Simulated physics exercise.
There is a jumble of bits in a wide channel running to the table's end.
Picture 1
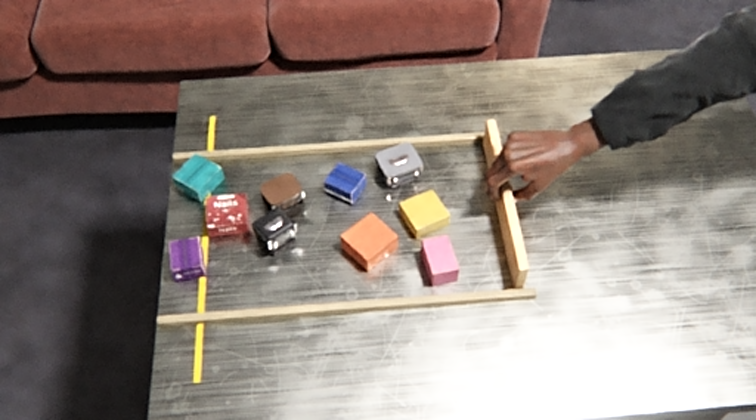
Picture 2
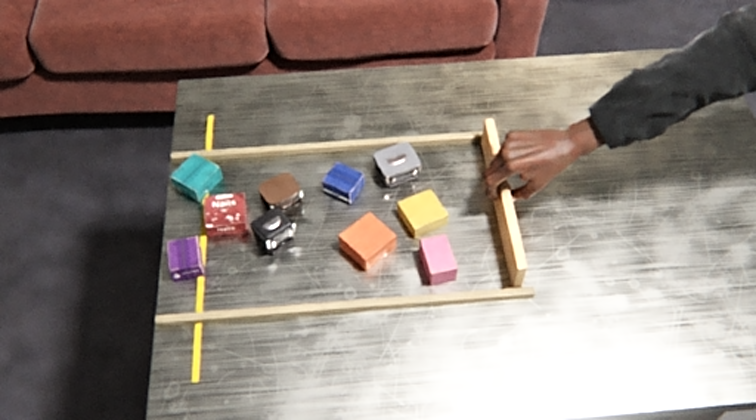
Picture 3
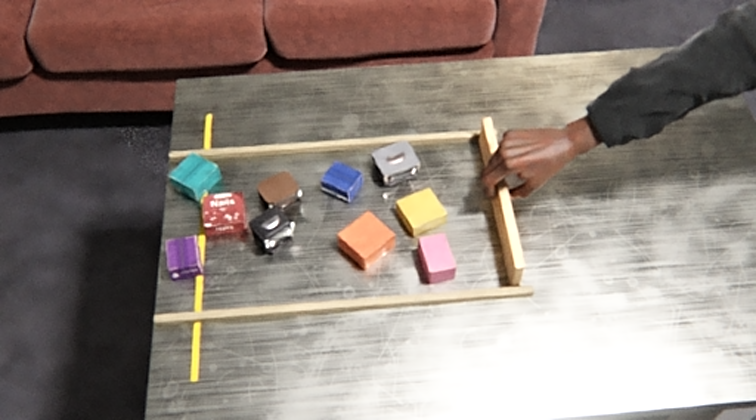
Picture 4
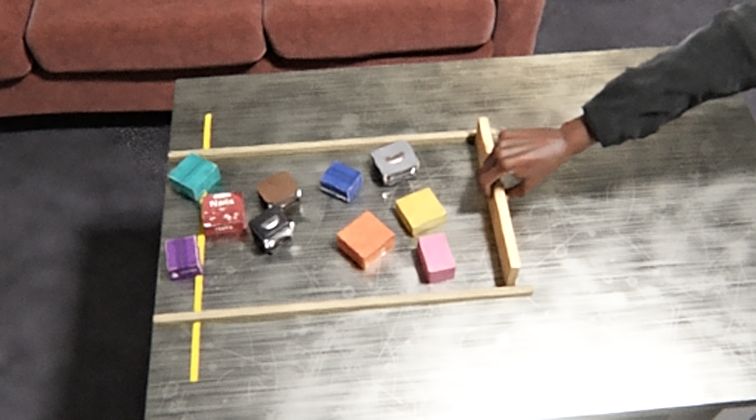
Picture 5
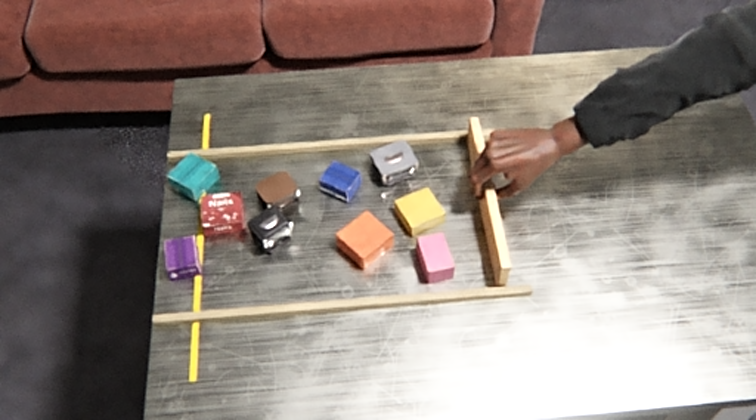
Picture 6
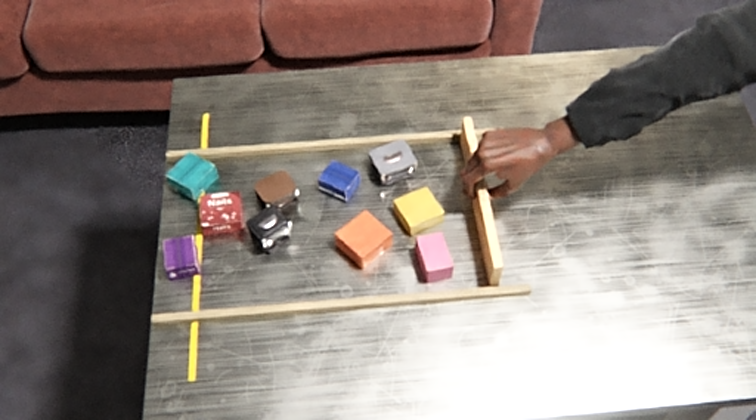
A hand slides a wooden board slightly left along the channel toward the scattered boxes.
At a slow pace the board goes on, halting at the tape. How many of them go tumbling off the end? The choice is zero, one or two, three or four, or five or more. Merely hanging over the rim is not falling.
Over the end go more than four.
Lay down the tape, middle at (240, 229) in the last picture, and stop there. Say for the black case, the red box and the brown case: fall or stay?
The black case is kept; the red box comes down; the brown case holds on.
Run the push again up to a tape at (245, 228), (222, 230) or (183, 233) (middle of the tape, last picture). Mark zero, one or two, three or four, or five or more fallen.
First just one or two, then three to four, then at least five.
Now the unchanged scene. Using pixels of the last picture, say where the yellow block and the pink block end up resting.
The yellow block at (180, 221), the pink block at (181, 285).
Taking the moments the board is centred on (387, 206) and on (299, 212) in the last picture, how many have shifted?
By then 5, and 9.
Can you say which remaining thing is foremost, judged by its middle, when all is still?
It would be the orange block.
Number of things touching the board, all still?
3.
Soon after, none off yet; purple box at rest near (182, 258); turquoise box at rest near (192, 176); red box at rest near (222, 213).
After that, none off yet; purple box at rest near (181, 258); turquoise box at rest near (192, 176); red box displaced a little near (205, 221).
And then, none off yet; purple box displaced about its own width near (155, 272); turquoise box displaced a little near (172, 174); red box tilting a little near (142, 234).
In the end, the number that fall off is five or more; gone, blue box, brown case, black case, red box, turquoise box and purple box.
